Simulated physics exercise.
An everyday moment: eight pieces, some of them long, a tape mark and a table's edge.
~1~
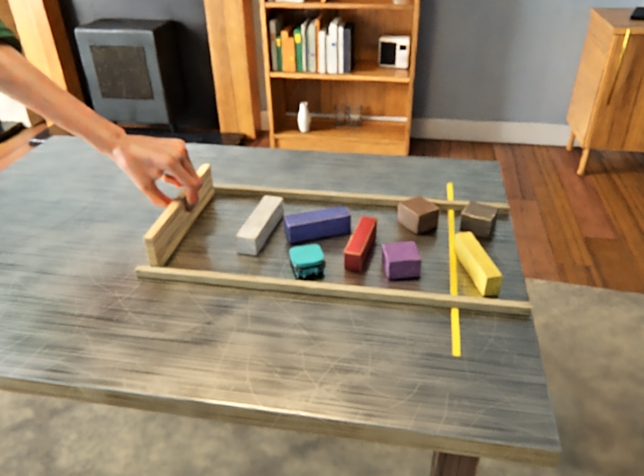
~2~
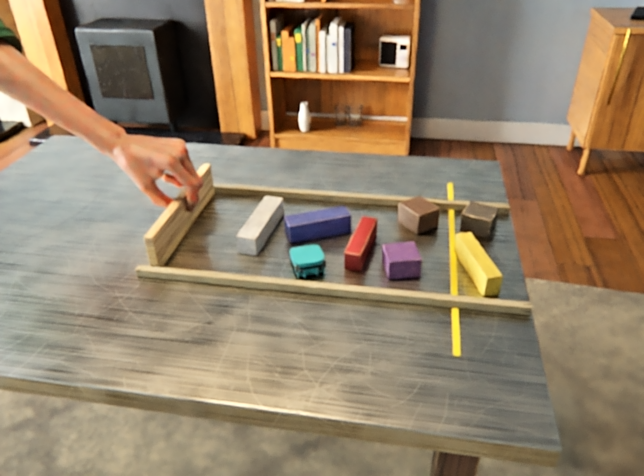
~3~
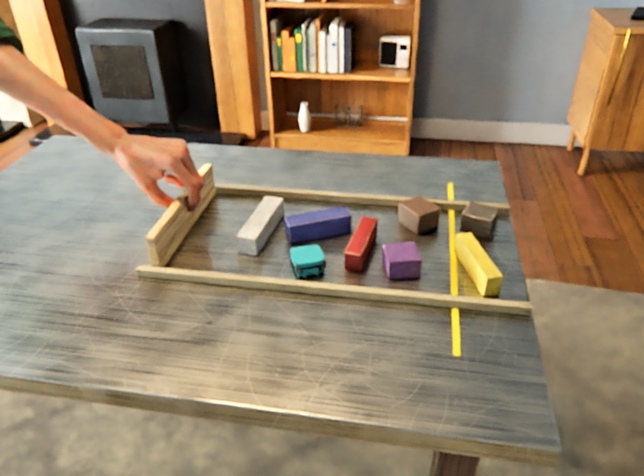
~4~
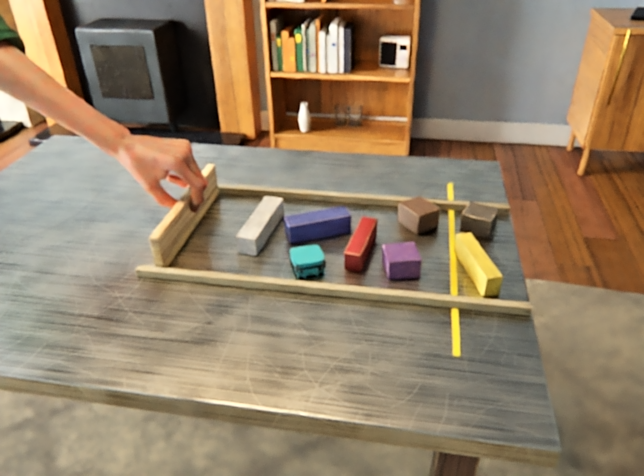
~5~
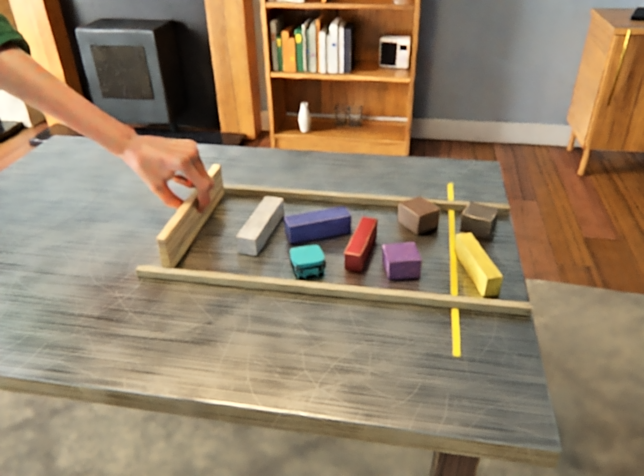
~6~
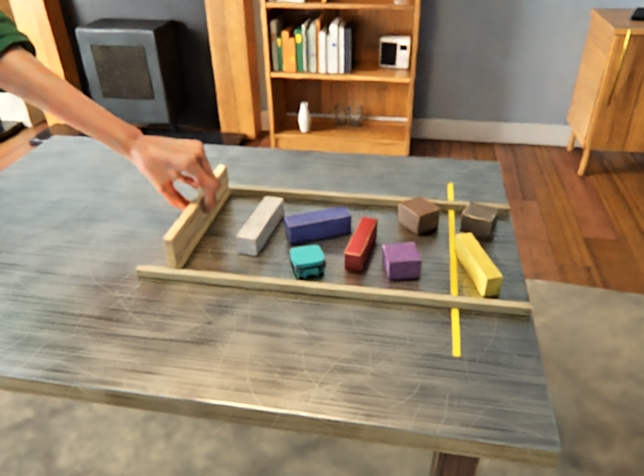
A hand slides a wooden board slightly right between two rails toward eight still blocks.
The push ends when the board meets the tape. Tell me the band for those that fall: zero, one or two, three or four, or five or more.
As it turns out, the number that fall off is one or two.
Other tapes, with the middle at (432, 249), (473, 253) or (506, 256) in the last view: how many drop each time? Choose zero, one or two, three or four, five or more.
Taking them in turn, just one or two; three or four; five or more.
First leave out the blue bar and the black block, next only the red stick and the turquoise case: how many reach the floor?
First 1, then 0.
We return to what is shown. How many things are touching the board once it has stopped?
2 of them.
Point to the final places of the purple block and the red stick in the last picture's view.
The purple block at (522, 285), the red stick at (503, 255).
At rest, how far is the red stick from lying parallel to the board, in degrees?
About 15°.
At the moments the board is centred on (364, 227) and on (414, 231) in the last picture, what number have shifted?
By then 6, and 8.
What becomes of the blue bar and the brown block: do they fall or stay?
The blue bar remains up, the brown block stays on.
Soon after, none off yet; black block at rest near (479, 220); yellow bar at rest near (477, 263); brown block at rest near (419, 215).
Then, none off yet; black block at rest near (479, 220); yellow bar at rest near (477, 263); brown block moved about its own width near (438, 217).
At rest, the number that fall off is one or two; fallen, yellow bar and black block.
